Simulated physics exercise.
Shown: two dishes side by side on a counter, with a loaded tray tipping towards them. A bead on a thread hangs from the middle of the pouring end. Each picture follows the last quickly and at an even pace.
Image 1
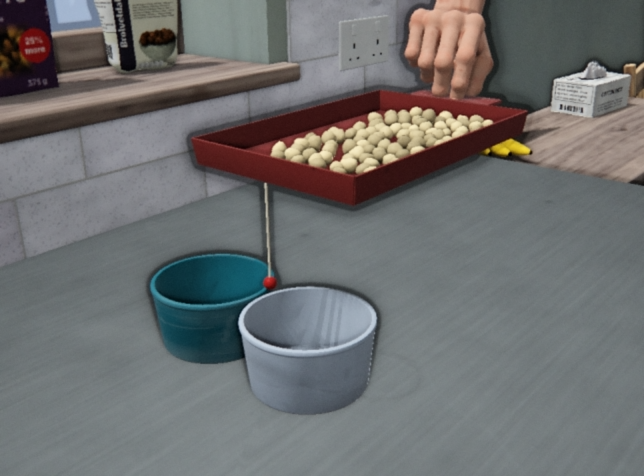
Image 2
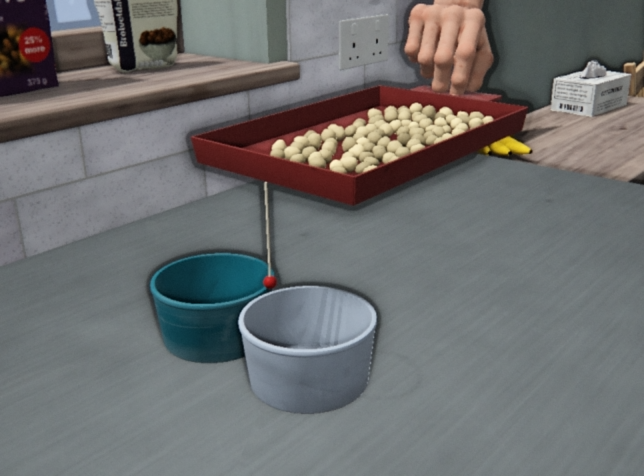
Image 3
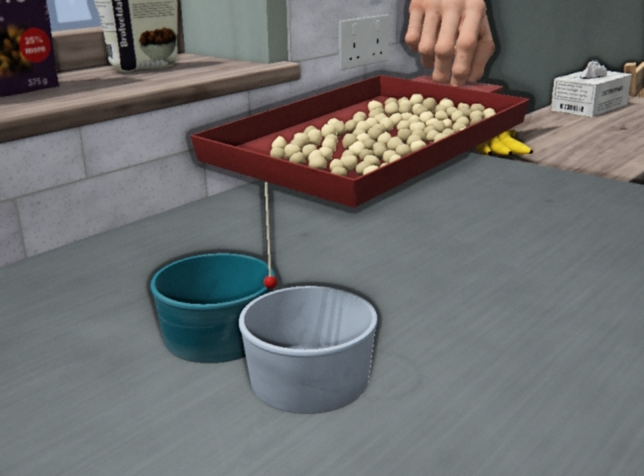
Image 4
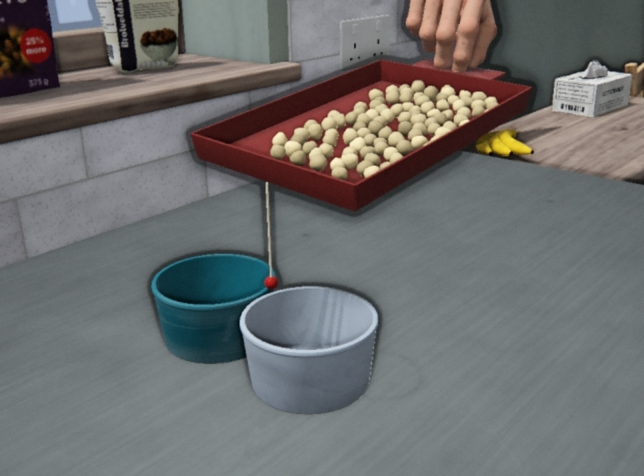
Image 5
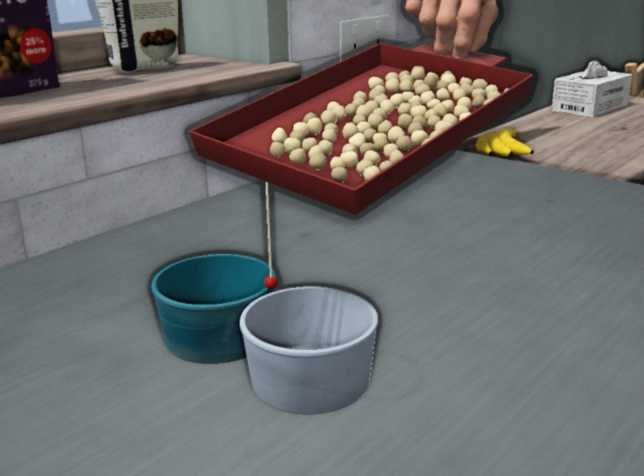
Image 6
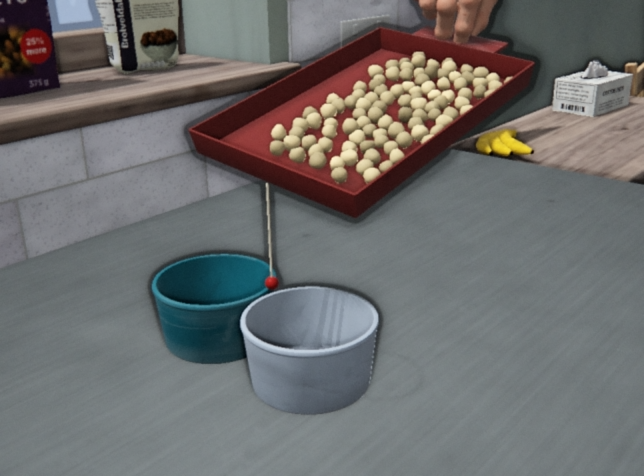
In the video, a hand at the far end of a red tray of macadamia nuts gradually tilts it above a teal dish and a pale grey dish, raising the far end while the nuts stay bunched on the tray.
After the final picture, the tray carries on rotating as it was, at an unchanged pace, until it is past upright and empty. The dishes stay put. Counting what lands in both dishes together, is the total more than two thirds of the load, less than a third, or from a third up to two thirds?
By the end the two dishes capture a fair share, a third to two thirds.
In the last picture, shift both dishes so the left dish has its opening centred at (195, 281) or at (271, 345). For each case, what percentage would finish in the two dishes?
The first gives 40 %, the second 60 %.
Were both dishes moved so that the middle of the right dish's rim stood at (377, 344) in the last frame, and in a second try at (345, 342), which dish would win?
The one on the right side, and then the one on the right side.
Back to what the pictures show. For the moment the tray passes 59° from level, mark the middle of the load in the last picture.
The load's middle is around (370, 115).
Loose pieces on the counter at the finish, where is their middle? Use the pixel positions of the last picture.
Their middle ends up at roughly (311, 467).
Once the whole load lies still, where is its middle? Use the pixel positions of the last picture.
At about (310, 398).
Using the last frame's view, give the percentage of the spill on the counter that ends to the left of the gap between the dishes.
Around 40 percent of the pieces.
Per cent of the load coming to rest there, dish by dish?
Looks like close to 0 % lands in the left dish and close to 50 % in the right one.
Shortly afterwards, tray tipped steeply; the whole lot on the tray.
Next, tray tipped right over; the whole lot on the tray.
Some moments later, tray tipped past a quarter turn; near half in the right dish; near half outside both.
In the end, tray tipped past a quarter turn; near half in the right dish; none at all in the left dish; near half outside both.
